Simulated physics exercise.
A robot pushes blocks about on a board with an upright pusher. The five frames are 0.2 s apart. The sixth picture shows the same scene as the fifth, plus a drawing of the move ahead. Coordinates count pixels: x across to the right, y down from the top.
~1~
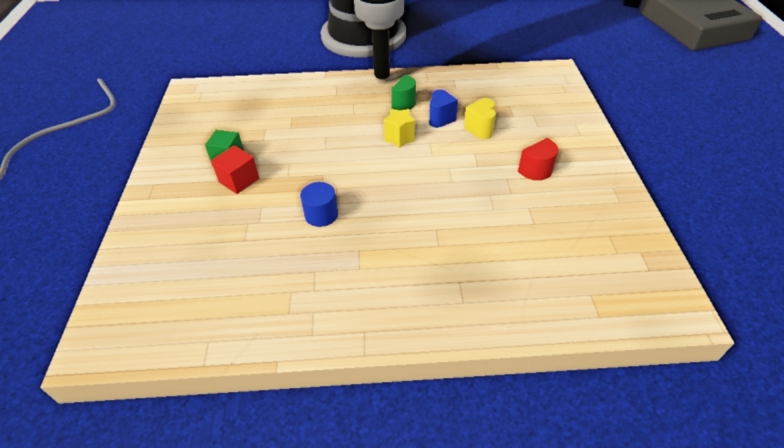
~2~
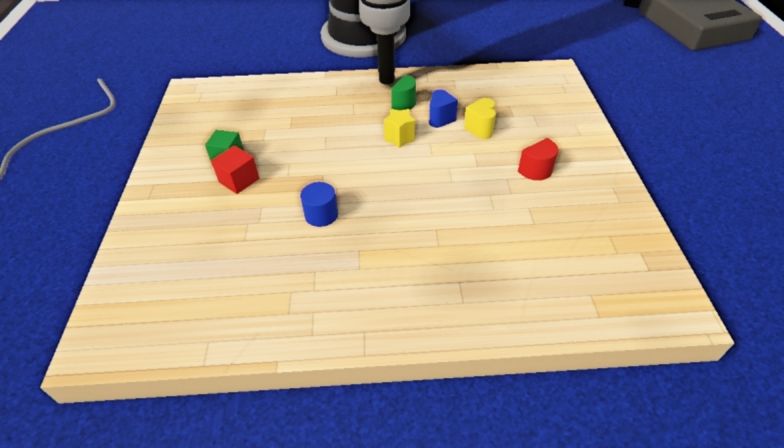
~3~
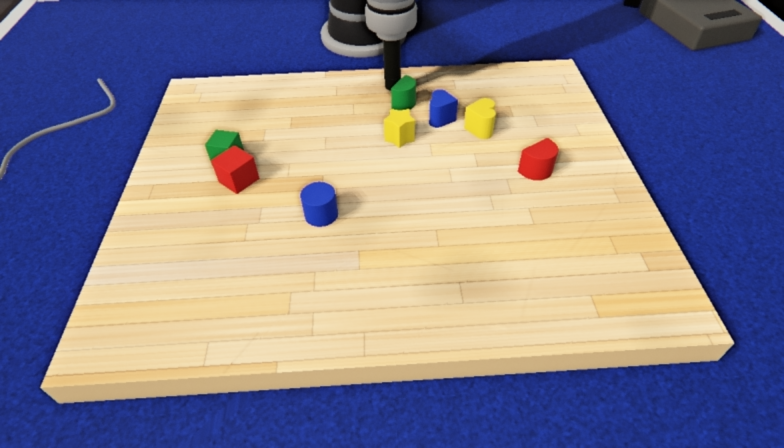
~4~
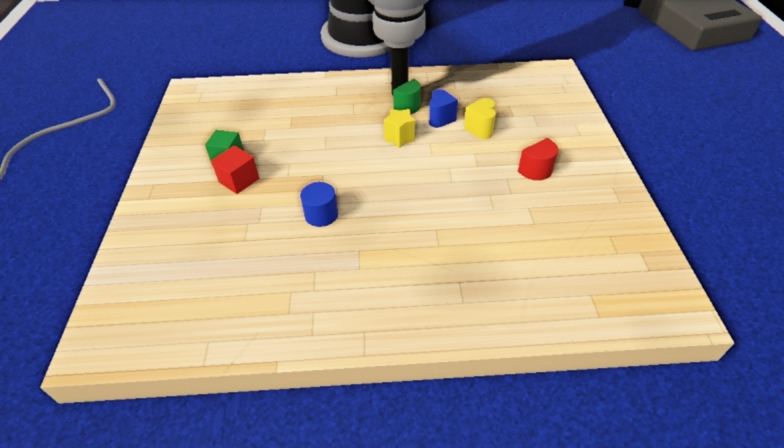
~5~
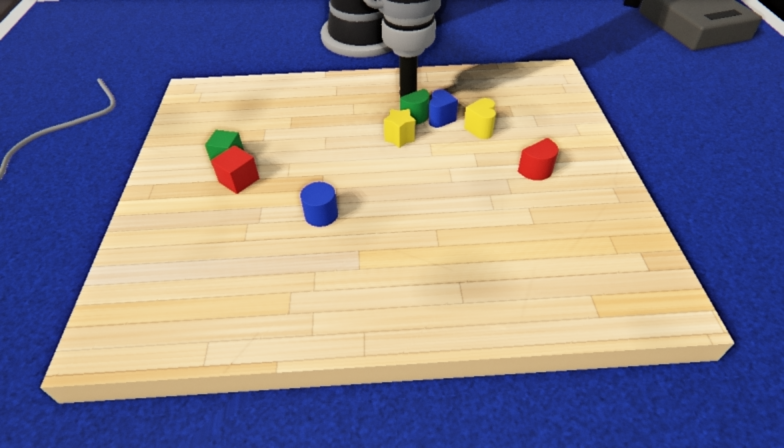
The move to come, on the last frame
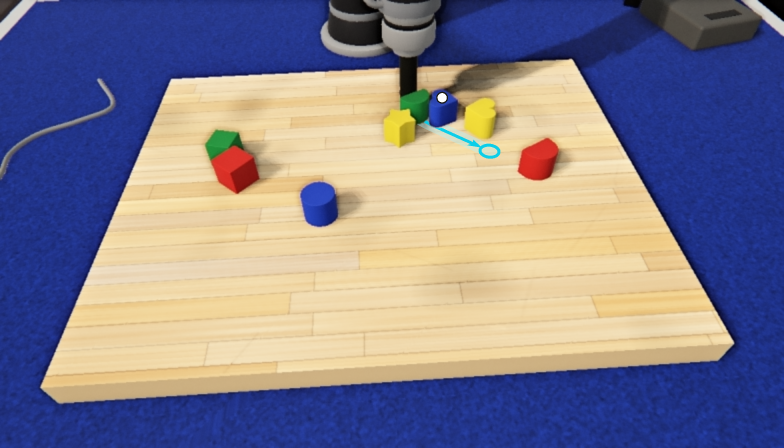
A robot pusher nudges the green block slightly down and right toward the blue heart.
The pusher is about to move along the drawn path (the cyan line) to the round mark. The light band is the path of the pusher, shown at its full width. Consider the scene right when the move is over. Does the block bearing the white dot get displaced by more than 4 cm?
No - that is not the case.
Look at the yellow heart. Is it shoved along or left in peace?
It moves.
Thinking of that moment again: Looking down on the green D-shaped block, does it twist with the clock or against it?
Rotates clockwise.
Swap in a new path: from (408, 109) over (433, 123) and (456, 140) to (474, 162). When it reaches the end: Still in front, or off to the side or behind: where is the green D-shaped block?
The green D-shaped block is left behind or beside.
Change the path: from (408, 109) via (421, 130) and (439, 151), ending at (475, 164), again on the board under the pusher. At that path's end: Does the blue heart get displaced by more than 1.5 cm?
In short: No.
The drawn path runs from (408, 109) over (444, 131) to (489, 151); the dot is on the blue heart.
On the path given first. One third of the way, pusher at (431, 119); green D-shaped block at (436, 113), turned 15° clockwise; blue heart at (455, 101), turned 45° anticlockwise.
Two thirds of the way, pusher at (460, 132); green D-shaped block at (444, 122), turned 70° clockwise; blue heart at (461, 102), turned 75° anticlockwise; yellow heart at (492, 107).
At the end, pusher at (490, 146); yellow star block not moved; green D-shaped block at (444, 122), turned 70° clockwise; blue heart at (461, 102), turned 75° anticlockwise; yellow heart at (492, 107).
